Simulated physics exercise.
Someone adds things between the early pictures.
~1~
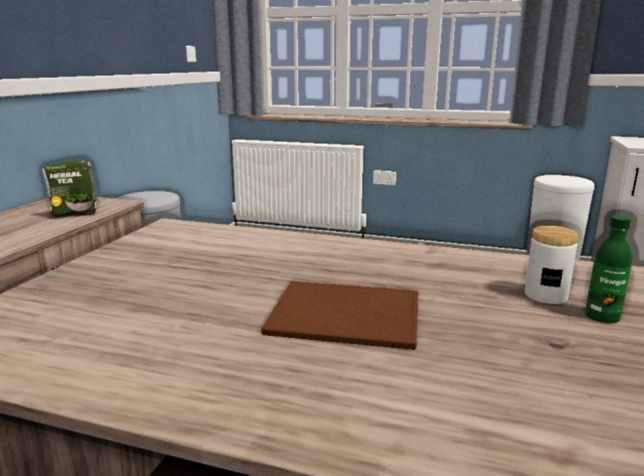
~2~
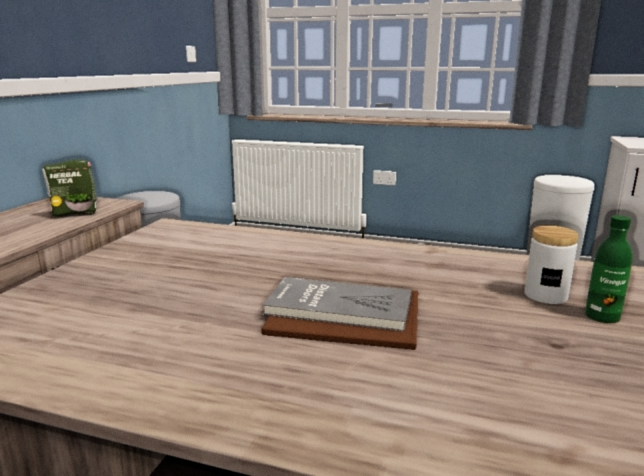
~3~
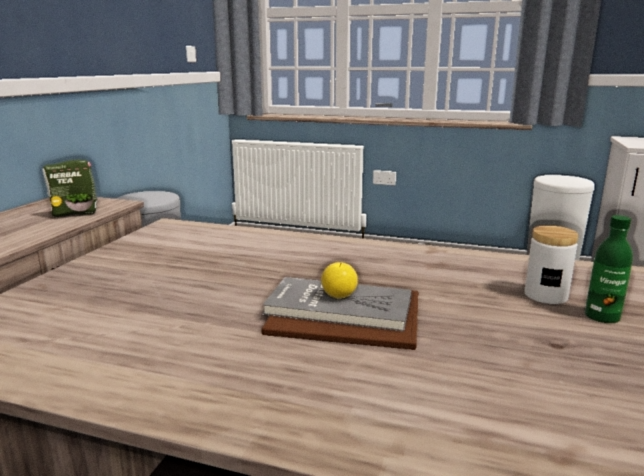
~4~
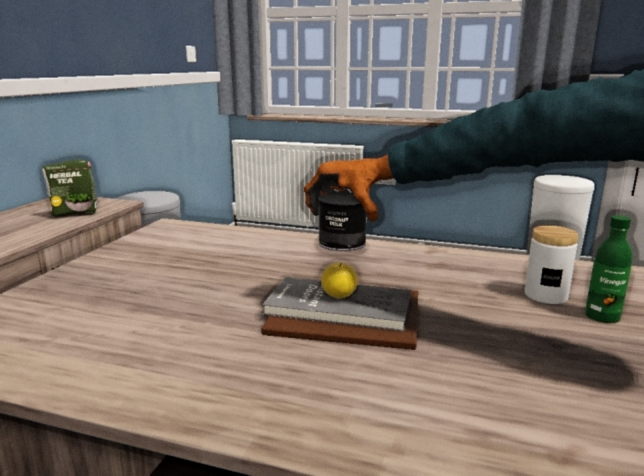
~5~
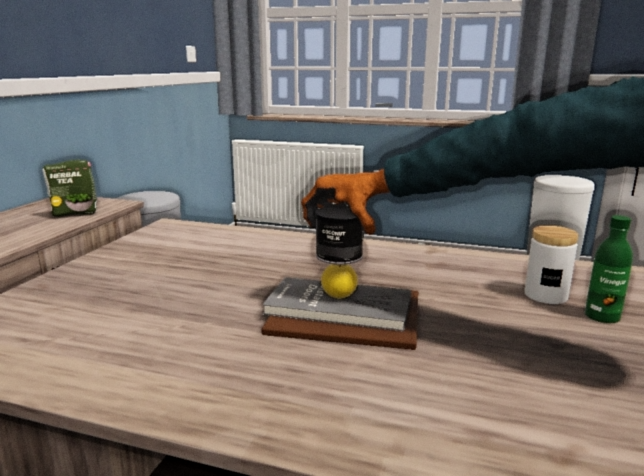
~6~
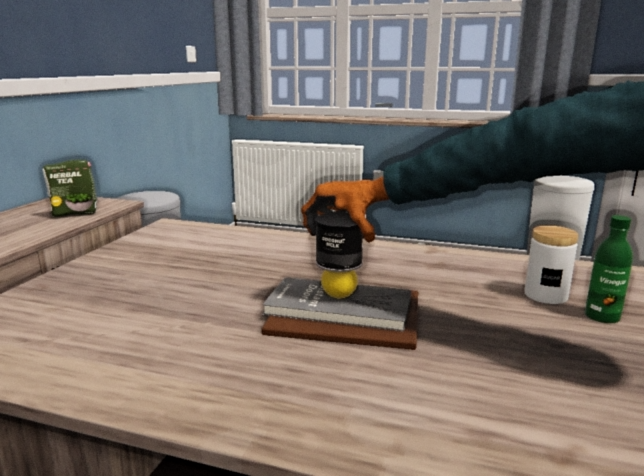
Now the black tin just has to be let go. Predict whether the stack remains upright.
My guess is the pile will be unstable.
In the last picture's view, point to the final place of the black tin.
Somewhere around (221, 277) in the last picture.
Then, 0.80 s later than the last frame, black tin now fallen.
Then, 1.00 s later than the last frame, things are still on the move.
When it is over, fallen, black tin; the other 5 as before. End places, in pixels of the last picture, black tin near (221, 277). The pile gives way.
